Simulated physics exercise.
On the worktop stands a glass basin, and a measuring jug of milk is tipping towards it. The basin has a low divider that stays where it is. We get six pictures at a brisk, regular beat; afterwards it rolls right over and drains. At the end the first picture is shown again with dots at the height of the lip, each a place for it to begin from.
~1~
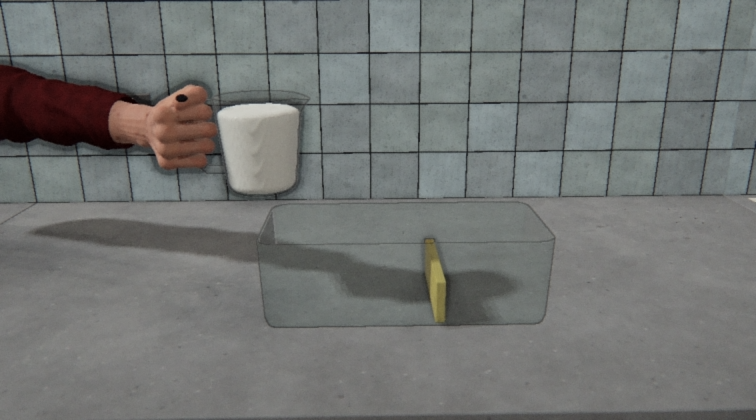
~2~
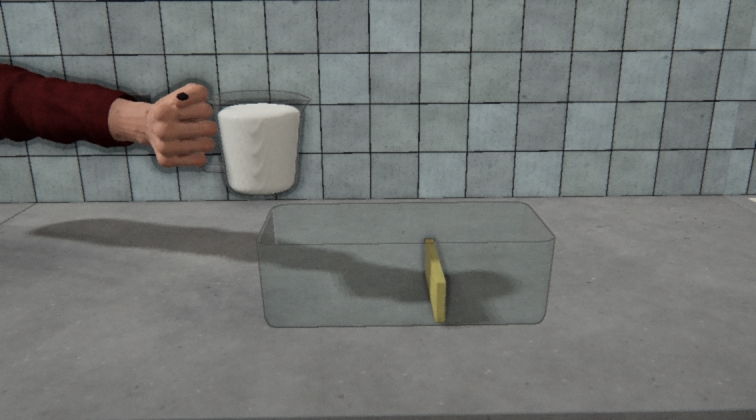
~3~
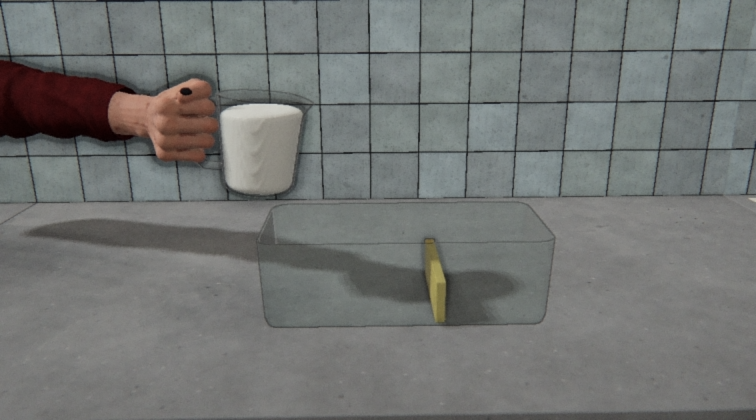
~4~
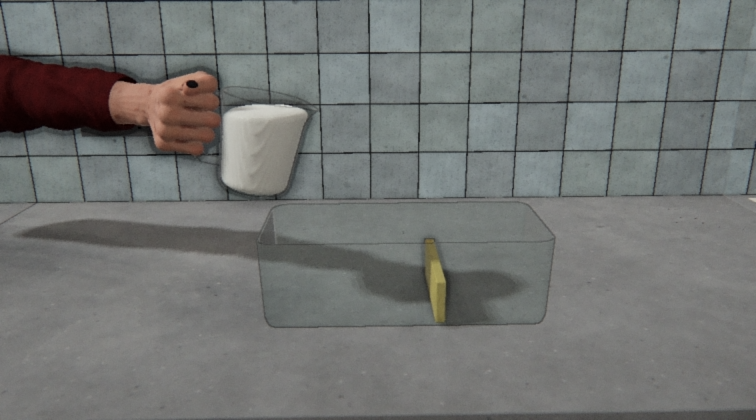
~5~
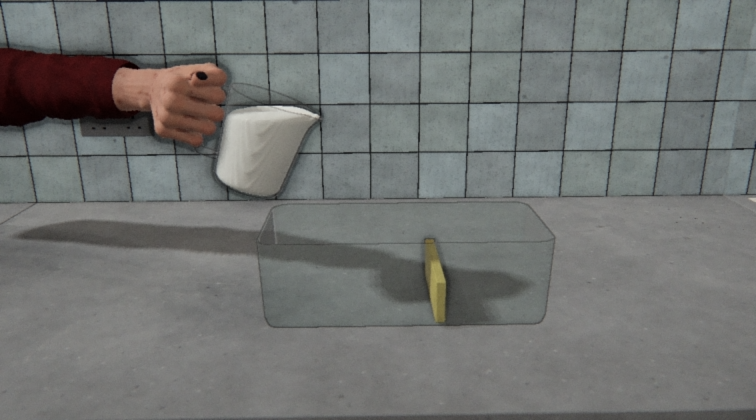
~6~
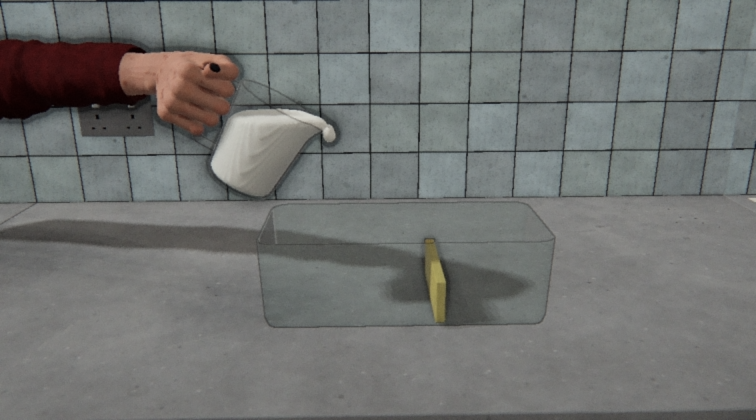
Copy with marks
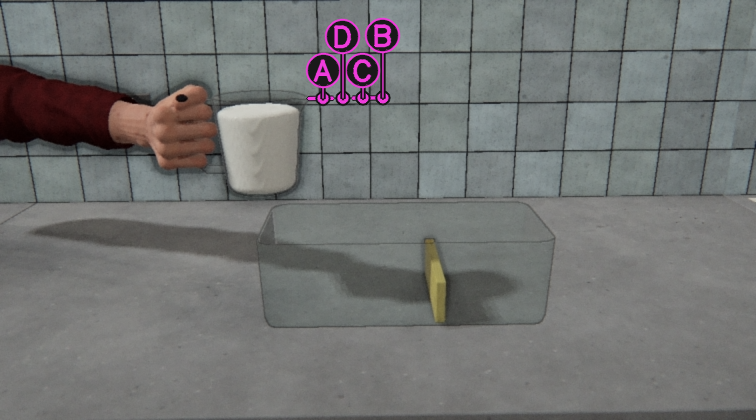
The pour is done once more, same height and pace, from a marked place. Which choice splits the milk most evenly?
B works best here.
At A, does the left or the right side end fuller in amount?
The left side.
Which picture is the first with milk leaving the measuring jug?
Picture 6.
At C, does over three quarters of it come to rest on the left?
Yes, it does.
On the marked copy, A at (323, 98); B at (382, 97); C at (362, 98); D at (342, 98).
Choosing A, about 98 % ends left of the wall and 1 % right of it.
Choosing B, about 51 % ends left of the wall and 48 % right of it.
Choosing C, about 91 % ends left of the wall and 7 % right of it.
Choosing D, about 96 % ends left of the wall and 3 % right of it.
